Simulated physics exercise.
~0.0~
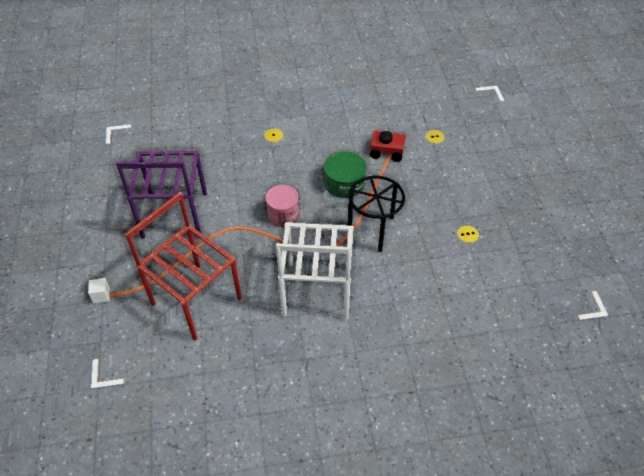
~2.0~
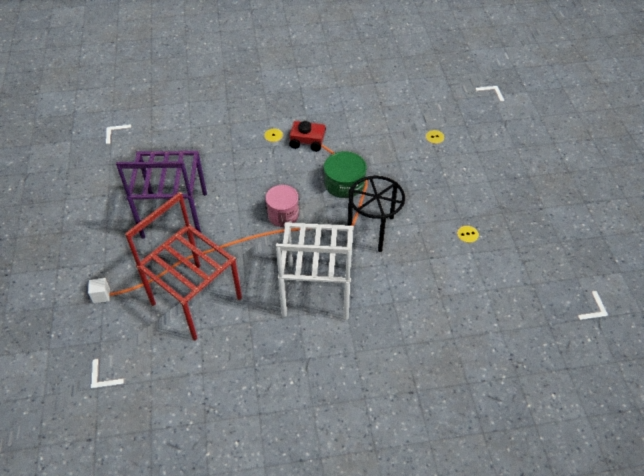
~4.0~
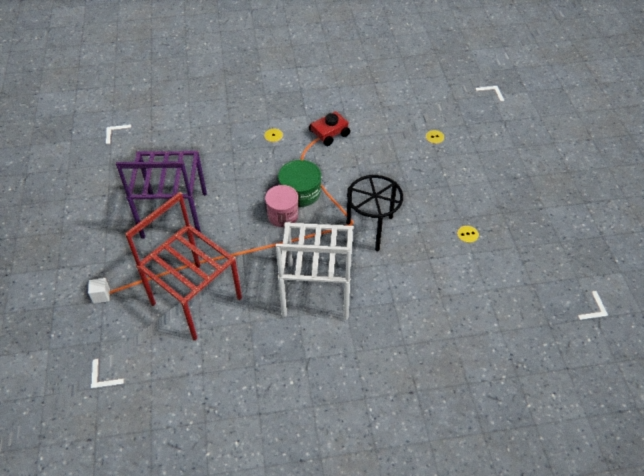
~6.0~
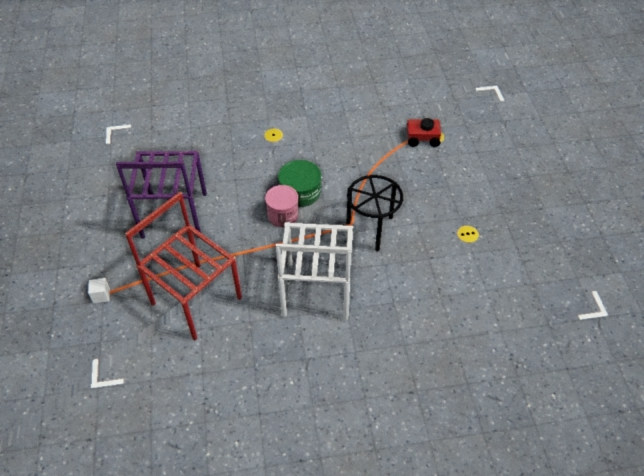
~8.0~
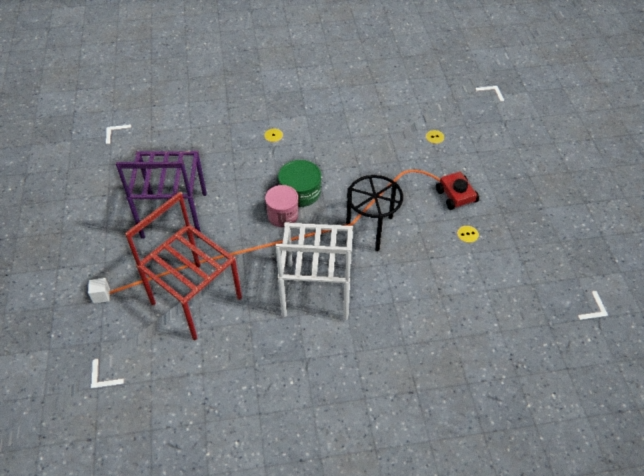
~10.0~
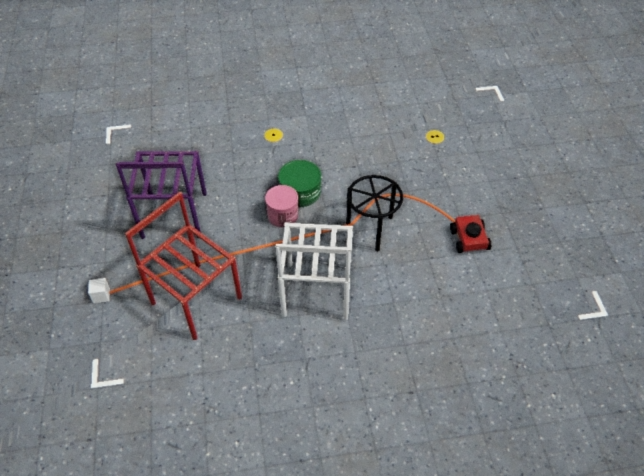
A little red cart trailing an orange lead rolled left to the first yellow mark, then back right to the second as the green bucket shifted left toward the pink bin, and finally down to the third, the lead still reaching the white plug.
